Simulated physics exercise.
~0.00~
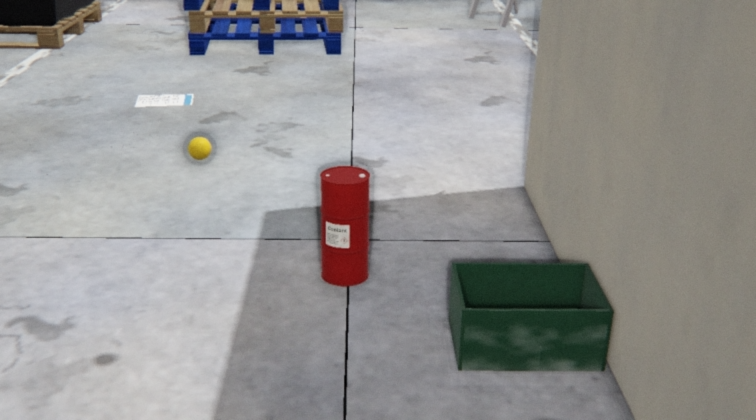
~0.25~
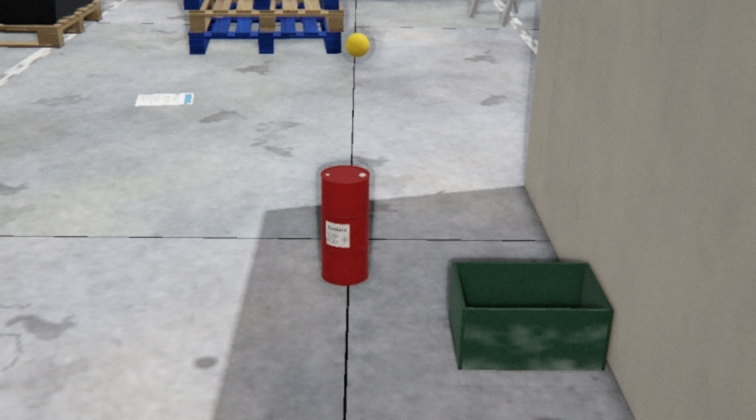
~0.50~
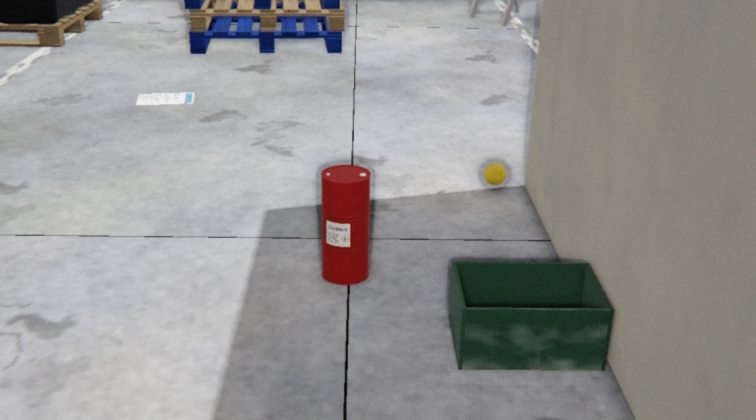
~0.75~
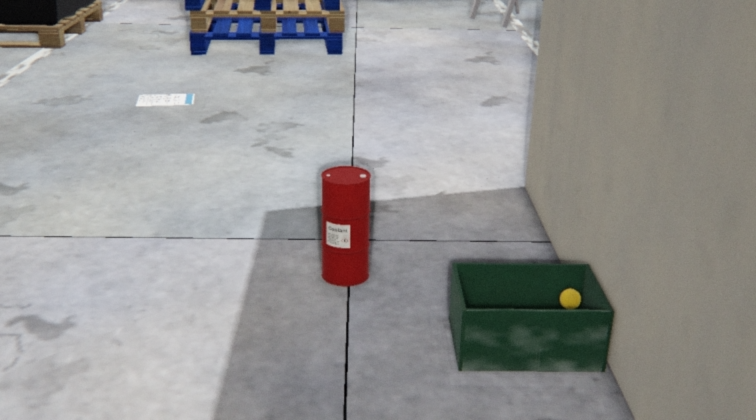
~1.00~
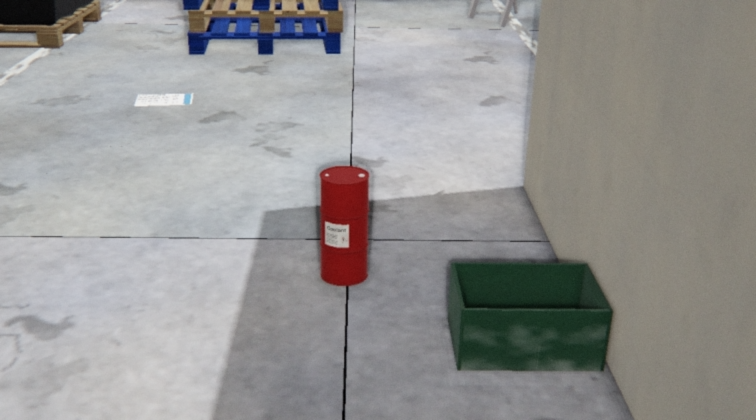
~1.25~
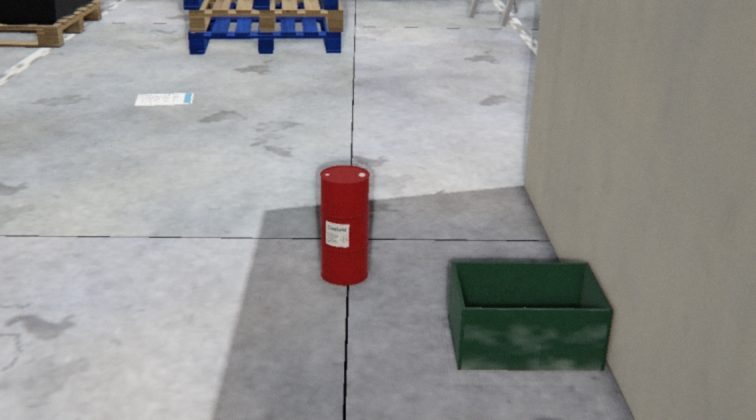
In this clip, a small yellow lemon arcs through the air from left to right, rising past a standing red canister and then falling into an open green box beside a wall, where it drops out of sight while the canister stays in place.
